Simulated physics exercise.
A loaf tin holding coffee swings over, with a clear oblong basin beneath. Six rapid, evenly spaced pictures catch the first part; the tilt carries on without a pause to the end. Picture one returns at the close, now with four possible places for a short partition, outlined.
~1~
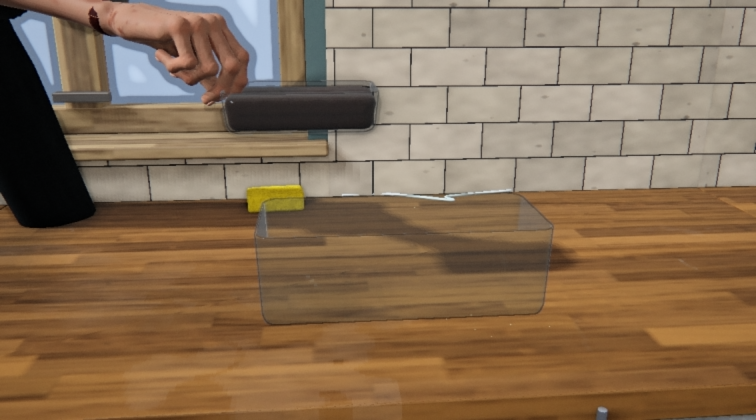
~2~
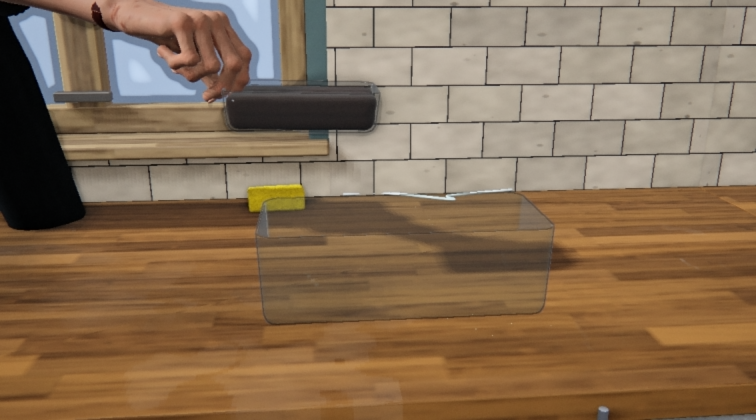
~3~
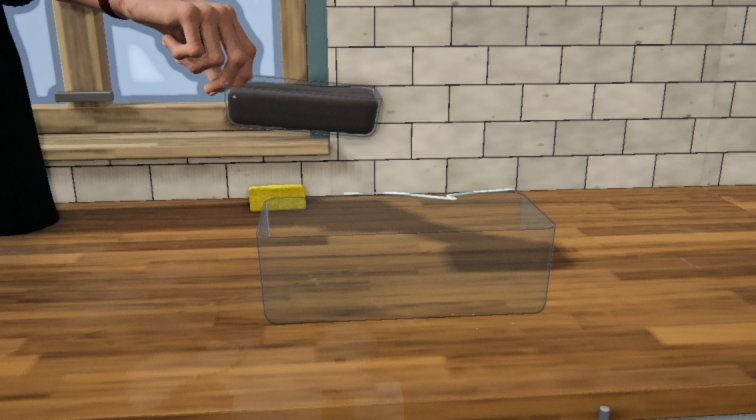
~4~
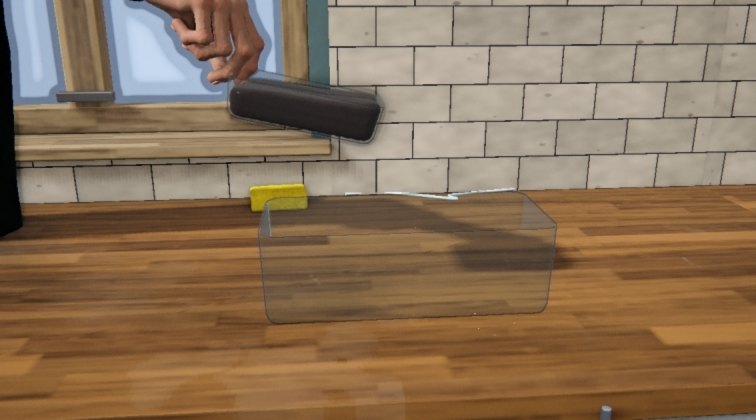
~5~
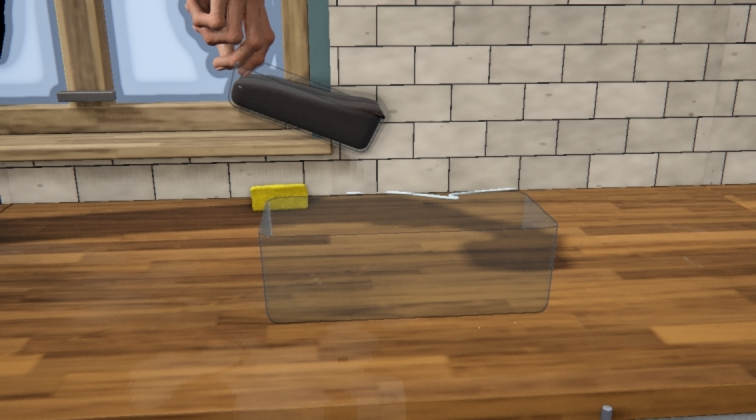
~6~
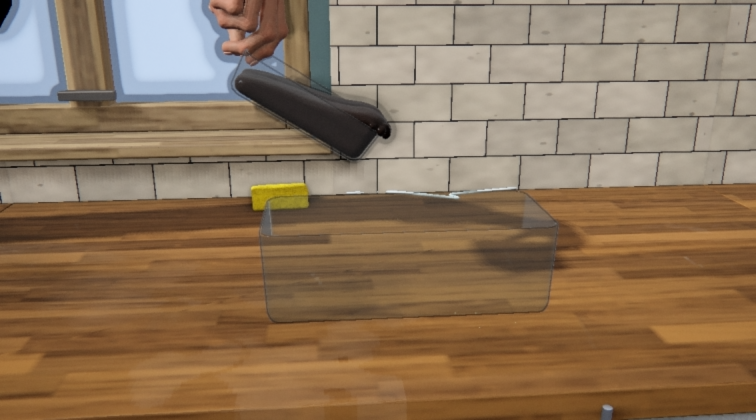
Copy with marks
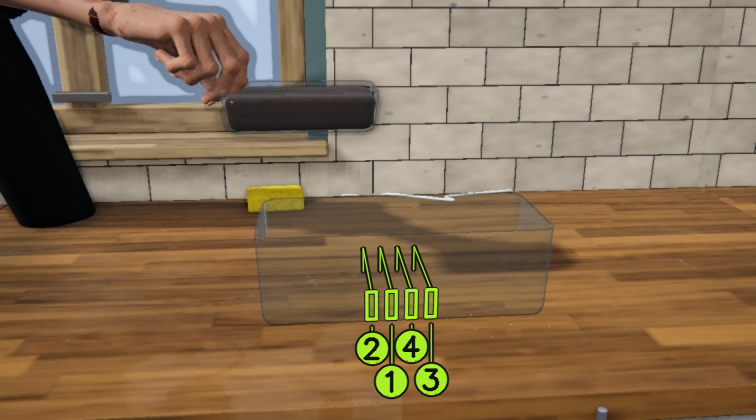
A dark oblong container held by a hand at its left end starts level above a clear rectangular basin on a wooden counter, then tilts down to the right until dark liquid appears over its lower lip.
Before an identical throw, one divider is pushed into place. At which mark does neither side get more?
Go for 3.
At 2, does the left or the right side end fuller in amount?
More ends on the right.
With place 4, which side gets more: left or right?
The right side.
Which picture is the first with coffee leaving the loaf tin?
In picture 5.
On the marked copy, 1 at (391, 325); 2 at (372, 326); 3 at (431, 323); 4 at (411, 324).
With 1, about 20 % ends left of the wall and 75 % right of it; 6 % is lost outside.
With 2, about 16 % ends left of the wall and 78 % right of it; 6 % is lost outside.
With 3, about 54 % ends left of the wall and 40 % right of it; 6 % is lost outside.
With 4, about 24 % ends left of the wall and 70 % right of it; 6 % is lost outside.
